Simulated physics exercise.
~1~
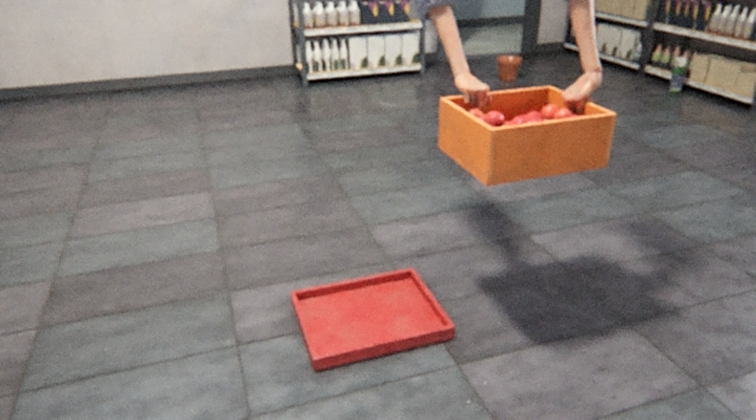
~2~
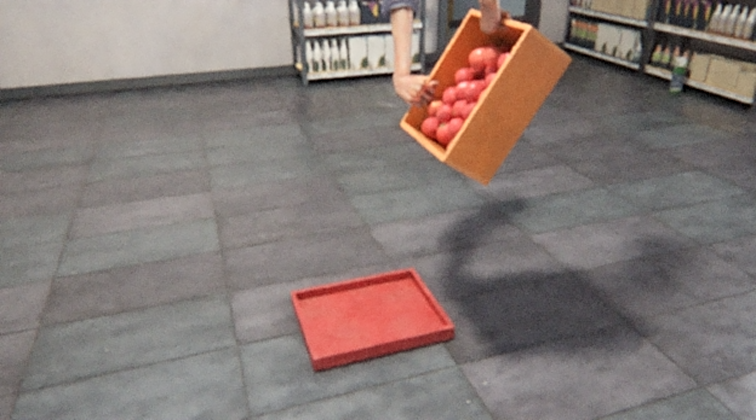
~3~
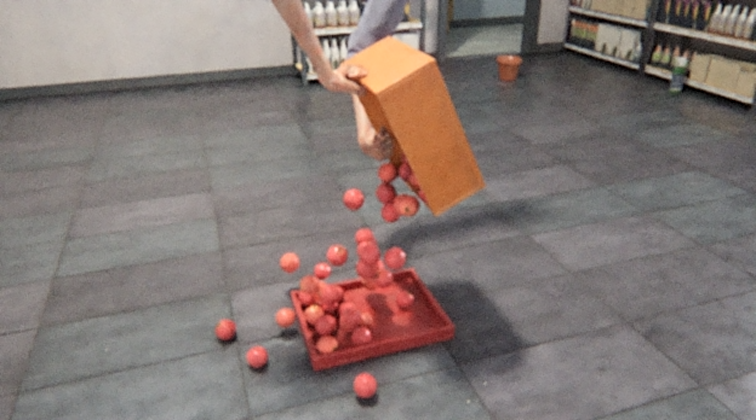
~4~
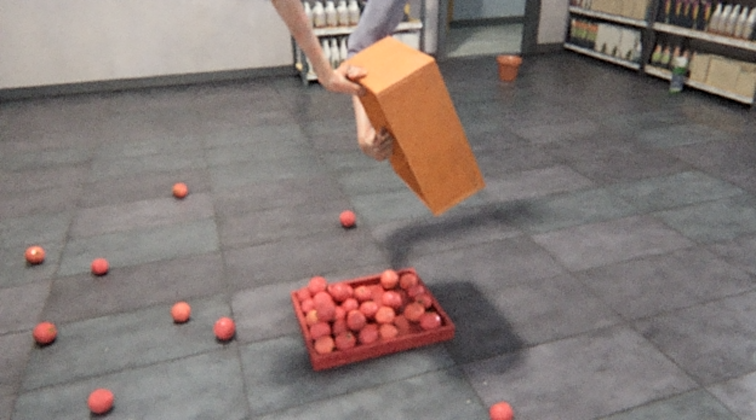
The clip opens with a pair of hands holding an orange crate of red tomatoes above a dark tiled floor, with an empty red tub lying below to the left. The hands lift the crate and tilt it steeply toward the tub. They tip it further, past upright, and the tomatoes pour out, many dropping into the tub while others bounce or land beside it. The crate stays tipped, held in place, as the last of them fall. At the end the tub is full of tomatoes, with several more scattered across the floor, mostly to the left.
